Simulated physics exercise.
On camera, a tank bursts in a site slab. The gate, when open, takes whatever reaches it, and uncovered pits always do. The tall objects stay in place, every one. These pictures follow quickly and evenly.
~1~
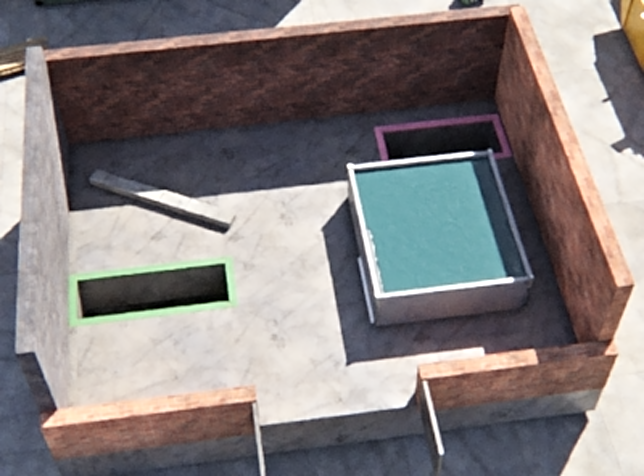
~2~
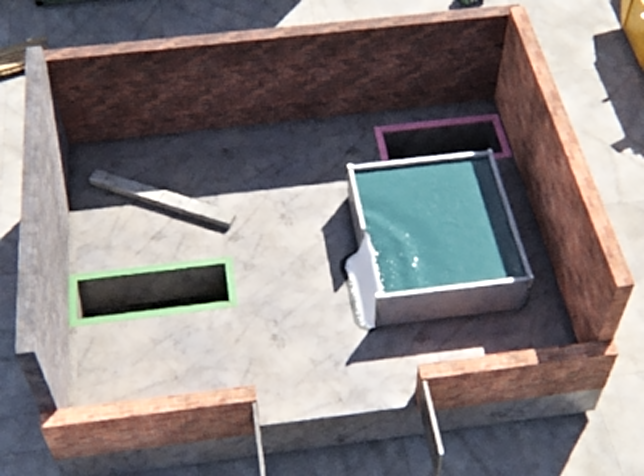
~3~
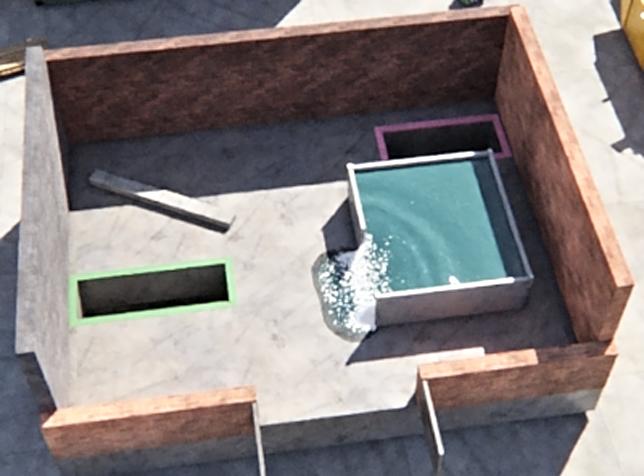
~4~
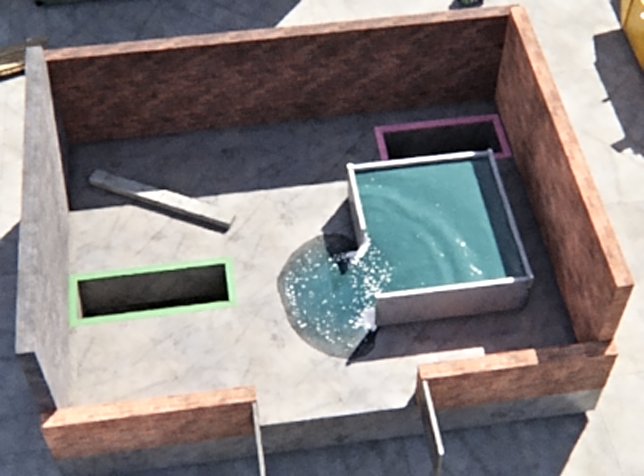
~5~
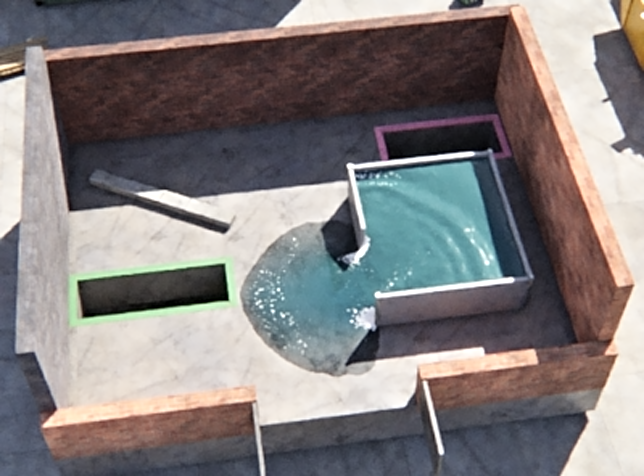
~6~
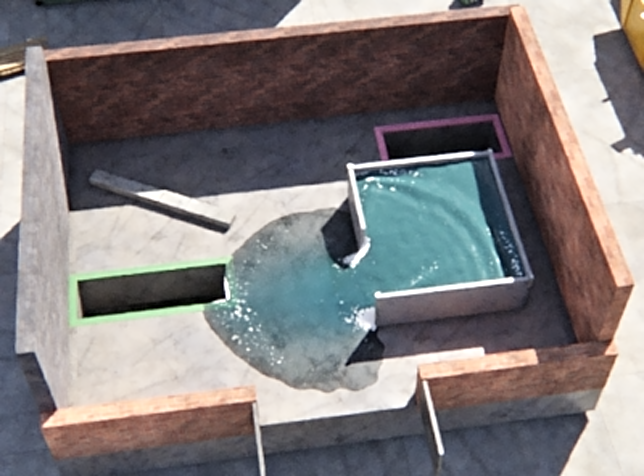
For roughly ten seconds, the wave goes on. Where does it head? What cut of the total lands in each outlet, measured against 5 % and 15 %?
In the end the gate gets five to fifteen per cent, the green pit gets in excess of fifteen per cent, the pink pit gets shy of five per cent.
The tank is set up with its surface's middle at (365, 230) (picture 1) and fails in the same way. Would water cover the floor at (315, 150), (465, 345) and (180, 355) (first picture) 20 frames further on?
Spot one unwetted, spot two unwetted, spot three wetted.
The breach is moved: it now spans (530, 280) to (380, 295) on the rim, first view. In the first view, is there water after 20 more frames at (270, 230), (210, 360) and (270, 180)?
Result, in sequence: Untouched by the flood; inundated; untouched by the flood.
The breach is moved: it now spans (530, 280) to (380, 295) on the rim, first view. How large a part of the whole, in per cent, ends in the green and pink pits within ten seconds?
Per cent: Green 10, pink 20.
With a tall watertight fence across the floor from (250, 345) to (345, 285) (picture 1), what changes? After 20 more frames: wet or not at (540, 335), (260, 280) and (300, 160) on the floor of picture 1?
Going one after another, I'd say kept clear of the flood, then reached by the flood, then reached by the flood.
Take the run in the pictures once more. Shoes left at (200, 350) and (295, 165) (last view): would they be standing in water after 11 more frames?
First spot swamped; second spot spared.
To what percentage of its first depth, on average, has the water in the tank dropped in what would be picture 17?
60 per cent or thereabouts.
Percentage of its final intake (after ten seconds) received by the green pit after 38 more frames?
About 65 %.
A moment on, water covers 35 % of the floor; the gate 0 %, the green pit 3 %, the pink pit 0 %.
Next, water covers 40 % of the floor; the gate 2 %, the green pit 7 %, the pink pit 0 %.
Then, water covers 45 % of the floor; the gate 5 %, the green pit 15 %, the pink pit 0 %.
Later, water covers 50 % of the floor; the gate 7 %, the green pit 33 %, the pink pit 0 %.
In the end, water covers 65 % of the floor; the gate 10 %, the green pit 50 %, the pink pit 0 %.
